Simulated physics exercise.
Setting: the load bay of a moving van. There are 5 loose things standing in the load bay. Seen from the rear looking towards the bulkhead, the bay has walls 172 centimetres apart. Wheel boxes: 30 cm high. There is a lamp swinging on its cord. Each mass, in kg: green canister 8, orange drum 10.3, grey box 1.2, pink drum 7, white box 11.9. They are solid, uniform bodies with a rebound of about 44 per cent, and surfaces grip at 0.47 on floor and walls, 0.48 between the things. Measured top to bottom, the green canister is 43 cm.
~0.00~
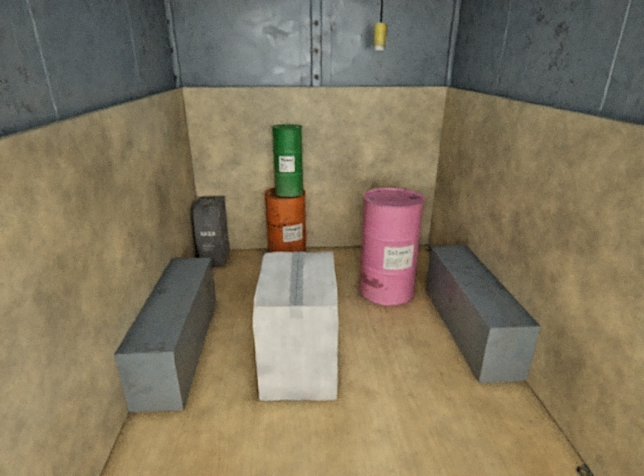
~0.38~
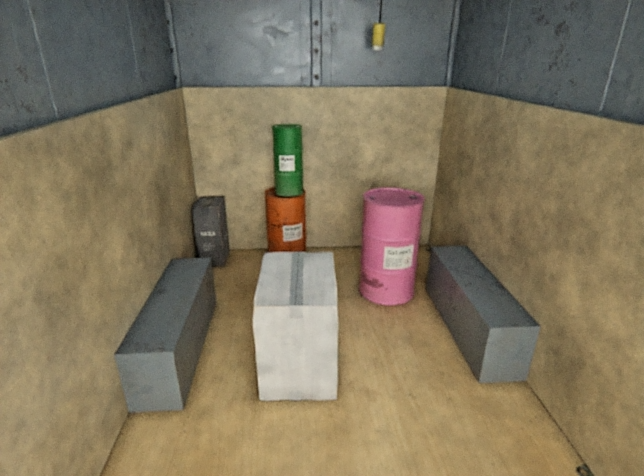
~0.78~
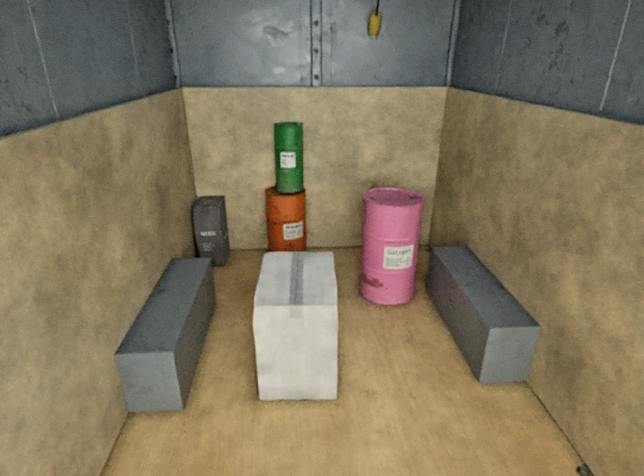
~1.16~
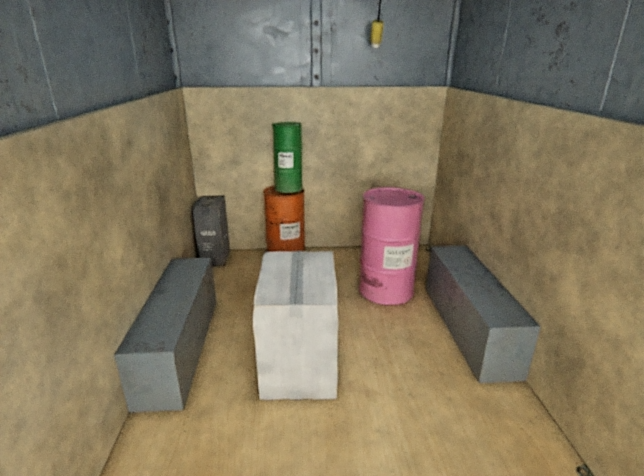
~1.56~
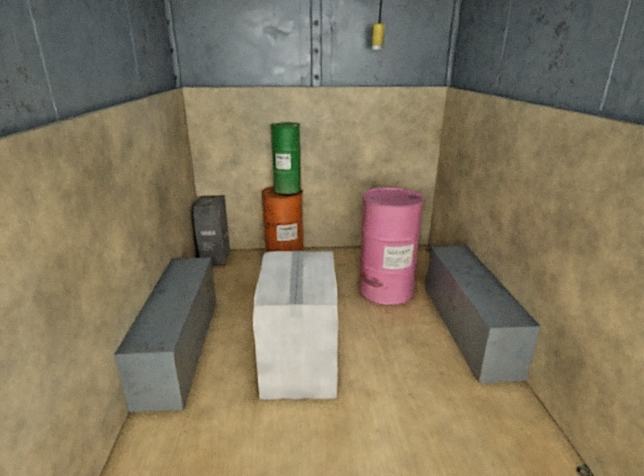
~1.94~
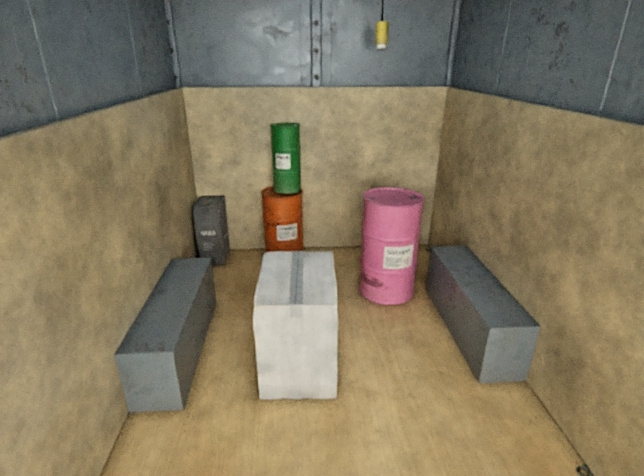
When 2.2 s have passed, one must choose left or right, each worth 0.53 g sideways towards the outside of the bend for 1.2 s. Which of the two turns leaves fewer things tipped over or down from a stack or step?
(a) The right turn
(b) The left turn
The right turn.
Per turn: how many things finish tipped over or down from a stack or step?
For left it's 3, for right it's 0.
Turning left. At 2.74 s, force 0.53 g right; green canister 18° off upright near (320, 158); orange drum 18° off upright near (295, 221); grey box 16° off upright.
After 3.04 s, force 0.53 g right; orange drum on its side near (341, 233); grey box 48° off upright; white box moved 11 cm.
After 3.34 s, force 0.13 g right; orange drum on its side near (349, 240); grey box on its side; white box moved 23 cm.
In the end (4.3 s), down from a stack or step, green canister; toppled in the load bay, orange drum and grey box; not toppled but over 15 cm from the start, white box; pink drum under 15 cm from the start. At the end, from the last picture's camera, green canister near (411, 221), orange drum near (353, 243).
Turning right instead, nothing is lost, 0 of 5 in all.
